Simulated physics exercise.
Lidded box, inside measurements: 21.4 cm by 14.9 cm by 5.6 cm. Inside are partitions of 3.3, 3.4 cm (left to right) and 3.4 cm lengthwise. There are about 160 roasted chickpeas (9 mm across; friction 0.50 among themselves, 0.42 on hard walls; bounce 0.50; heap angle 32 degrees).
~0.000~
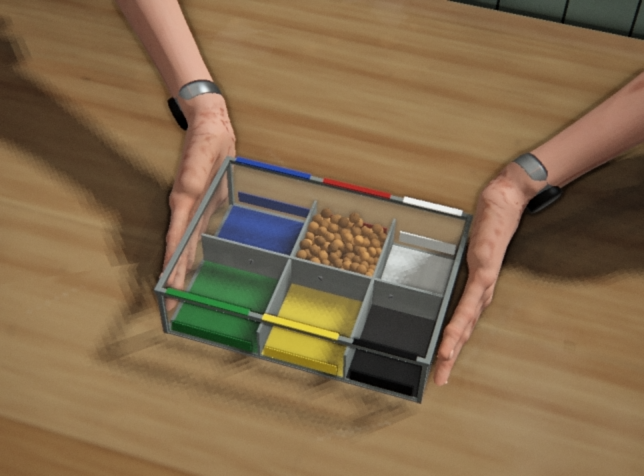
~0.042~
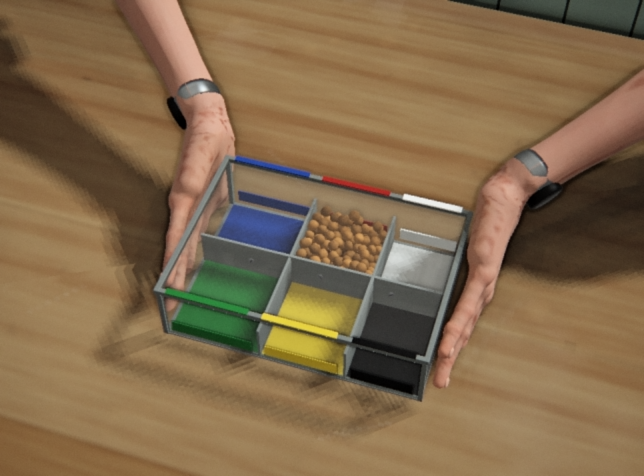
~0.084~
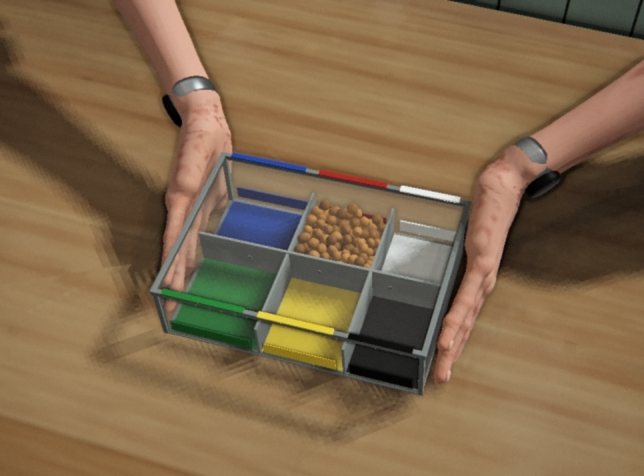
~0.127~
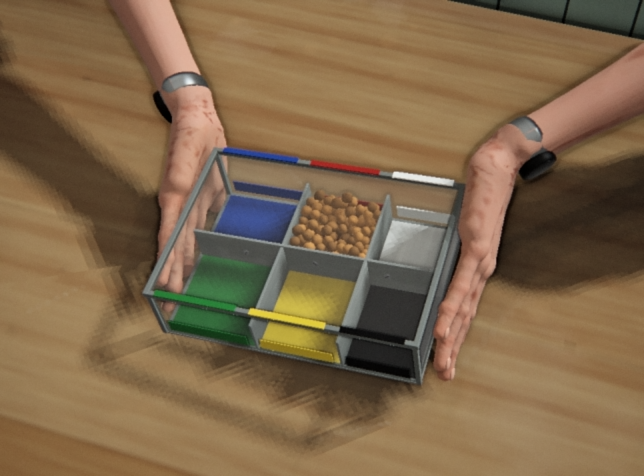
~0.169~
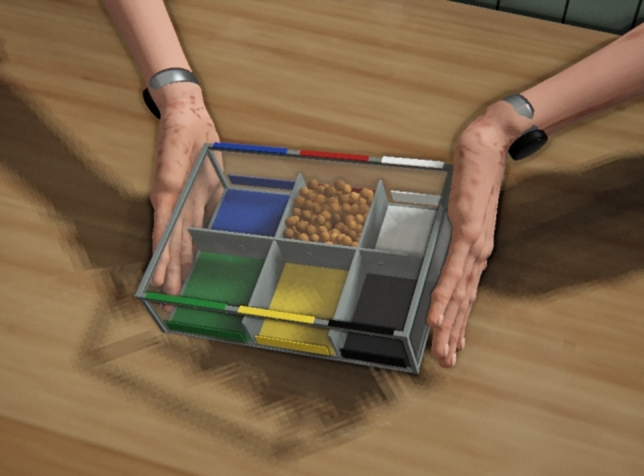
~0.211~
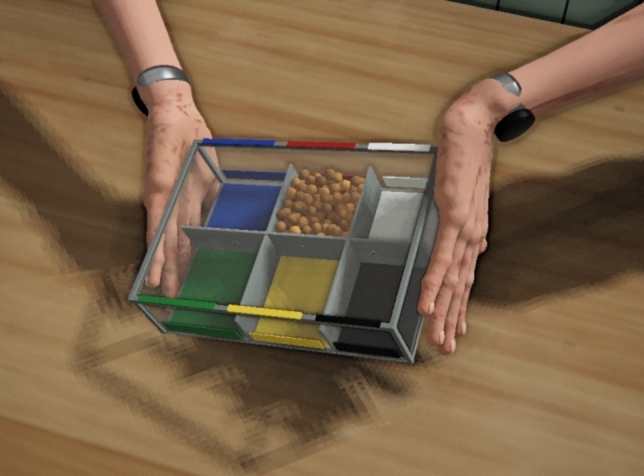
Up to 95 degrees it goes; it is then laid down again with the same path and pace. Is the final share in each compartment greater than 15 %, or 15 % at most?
Red: Greater than 15 %, blue: 15 % at most, green: Greater than 15 %, yellow: 15 % at most, white: 15 % at most, black: 15 % at most.
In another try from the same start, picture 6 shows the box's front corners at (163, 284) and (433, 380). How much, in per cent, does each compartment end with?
It comes out as red at 30 percent, blue at 0 percent, green at 0 percent, yellow at 5 percent, white at 0 percent and black at 65 percent.
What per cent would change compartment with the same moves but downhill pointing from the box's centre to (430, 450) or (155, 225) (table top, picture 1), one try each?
Near 65 and 60 per cent, in that order.
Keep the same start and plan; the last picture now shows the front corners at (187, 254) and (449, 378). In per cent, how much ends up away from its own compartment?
I'd say close to 75 in a hundred.
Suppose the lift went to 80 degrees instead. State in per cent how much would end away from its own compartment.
That works out to close to 55 percent.
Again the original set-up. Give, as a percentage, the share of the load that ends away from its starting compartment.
Some 75 per cent.
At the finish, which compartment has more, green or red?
That would be the green compartment.
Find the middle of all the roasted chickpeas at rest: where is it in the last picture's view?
Once everything settles, the centre is around (224, 287).
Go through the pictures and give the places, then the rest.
Box tilt 0 degrees, front corners at (161, 289) and (425, 361); red 100 %, in the first picture.
Box tilt 1 degrees, front corners at (160, 290) and (425, 359), in the second picture.
Box tilt 4 degrees, front corners at (157, 290) and (422, 353), lowest corner left front, in the third picture.
Box tilt 9 degrees, front corners at (150, 292) and (414, 343), lowest corner left front, in the fourth picture.
Box tilt 15 degrees, front corners at (142, 294) and (403, 333), lowest corner left front, in the fifth picture.
Box tilt 20 degrees, front corners at (135, 297) and (390, 325), lowest corner left front; red 100 %. The box's pace is about 135 degrees a second, in the sixth picture.
Then, at 0.85 s, tilt 94 degrees; red 65 %, blue 10 %, green 20 %, yellow 5 %.
After 1.28 s, tilt 41 degrees; red 25 %, blue 10 %, green 65 %.
Then, at 1.79 s, tilt 0 degrees; red 25 %, blue 10 %, green 65 %.
At rest (2.3 s), red 25 %, blue 10 %, green 65 %, yellow 0 %, white 0 %, black 0 %.
